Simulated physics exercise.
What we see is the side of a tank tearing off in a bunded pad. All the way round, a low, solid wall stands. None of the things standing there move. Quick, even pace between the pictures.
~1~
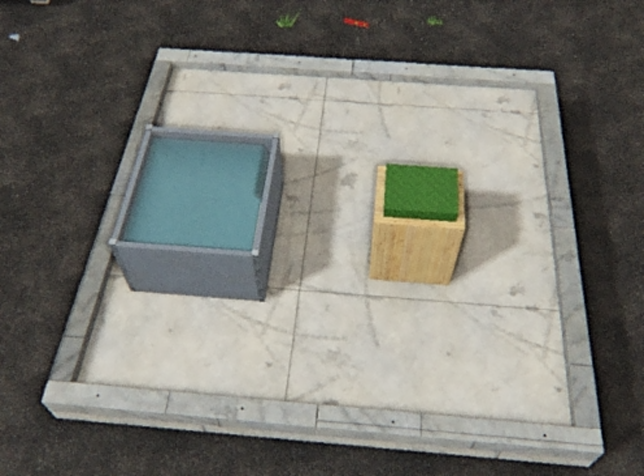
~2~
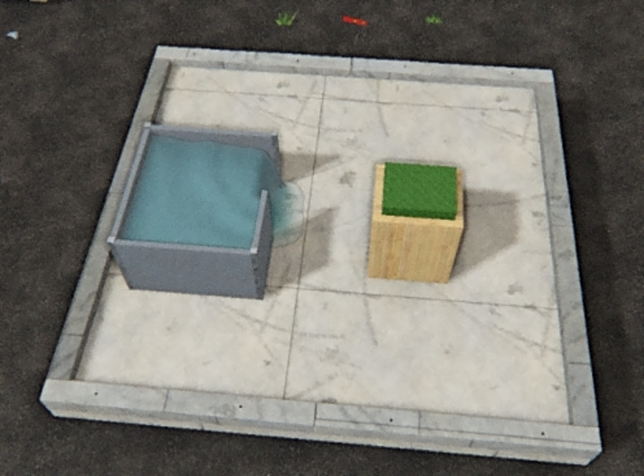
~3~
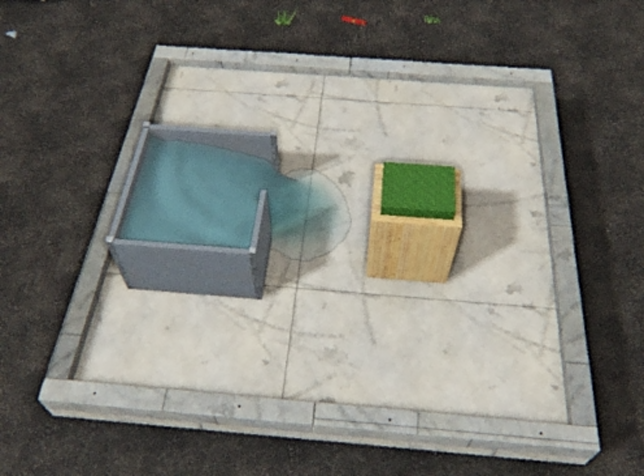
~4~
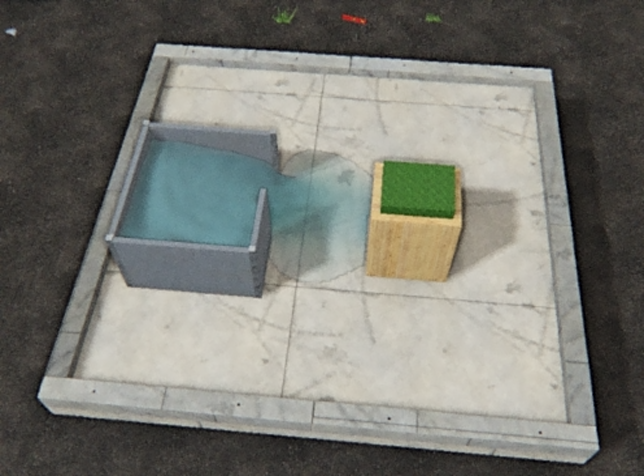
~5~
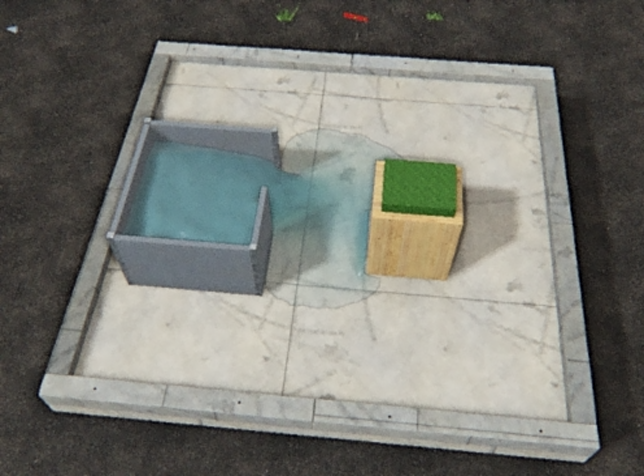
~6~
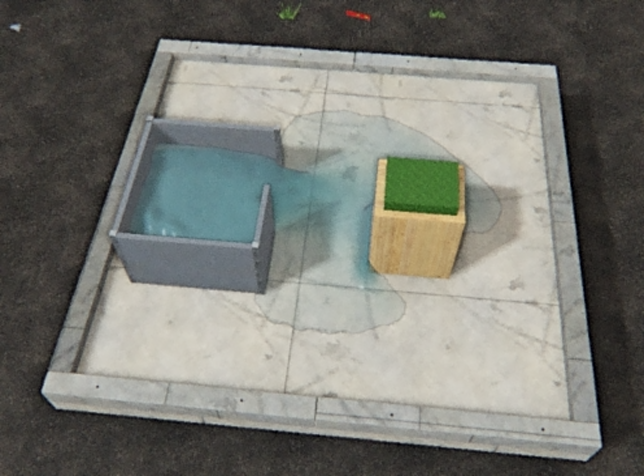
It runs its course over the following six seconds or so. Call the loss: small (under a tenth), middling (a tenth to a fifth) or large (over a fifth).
Middling.
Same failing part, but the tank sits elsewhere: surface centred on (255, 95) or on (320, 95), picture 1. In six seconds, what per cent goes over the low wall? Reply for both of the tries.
28 %, then 34 %.
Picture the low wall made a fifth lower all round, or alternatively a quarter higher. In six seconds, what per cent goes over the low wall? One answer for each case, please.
20 % and 8 %.
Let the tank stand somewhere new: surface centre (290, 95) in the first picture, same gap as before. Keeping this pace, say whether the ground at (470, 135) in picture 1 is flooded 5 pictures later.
Outcome at that point: Inundated.
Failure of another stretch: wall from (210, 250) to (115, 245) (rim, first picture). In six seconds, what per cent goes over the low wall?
About 44 %.
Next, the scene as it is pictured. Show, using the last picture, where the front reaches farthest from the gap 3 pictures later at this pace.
Close to (528, 128).
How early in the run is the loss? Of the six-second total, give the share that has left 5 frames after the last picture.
My figure: 0 percent.
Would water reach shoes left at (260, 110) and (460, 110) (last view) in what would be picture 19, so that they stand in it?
First spot spared, second spot submerged.
A moment on, water covers 35 % of the floor; the low wall has let 0 % over.
Next, water covers 45 % of the floor; the low wall has let 0 % over.
Then, water covers 55 % of the floor; the low wall has let 7 % over.
Later, water covers 65 % of the floor; the low wall has let 12 % over.
In the end, water covers 80 % of the floor; the low wall has let 12 % over.
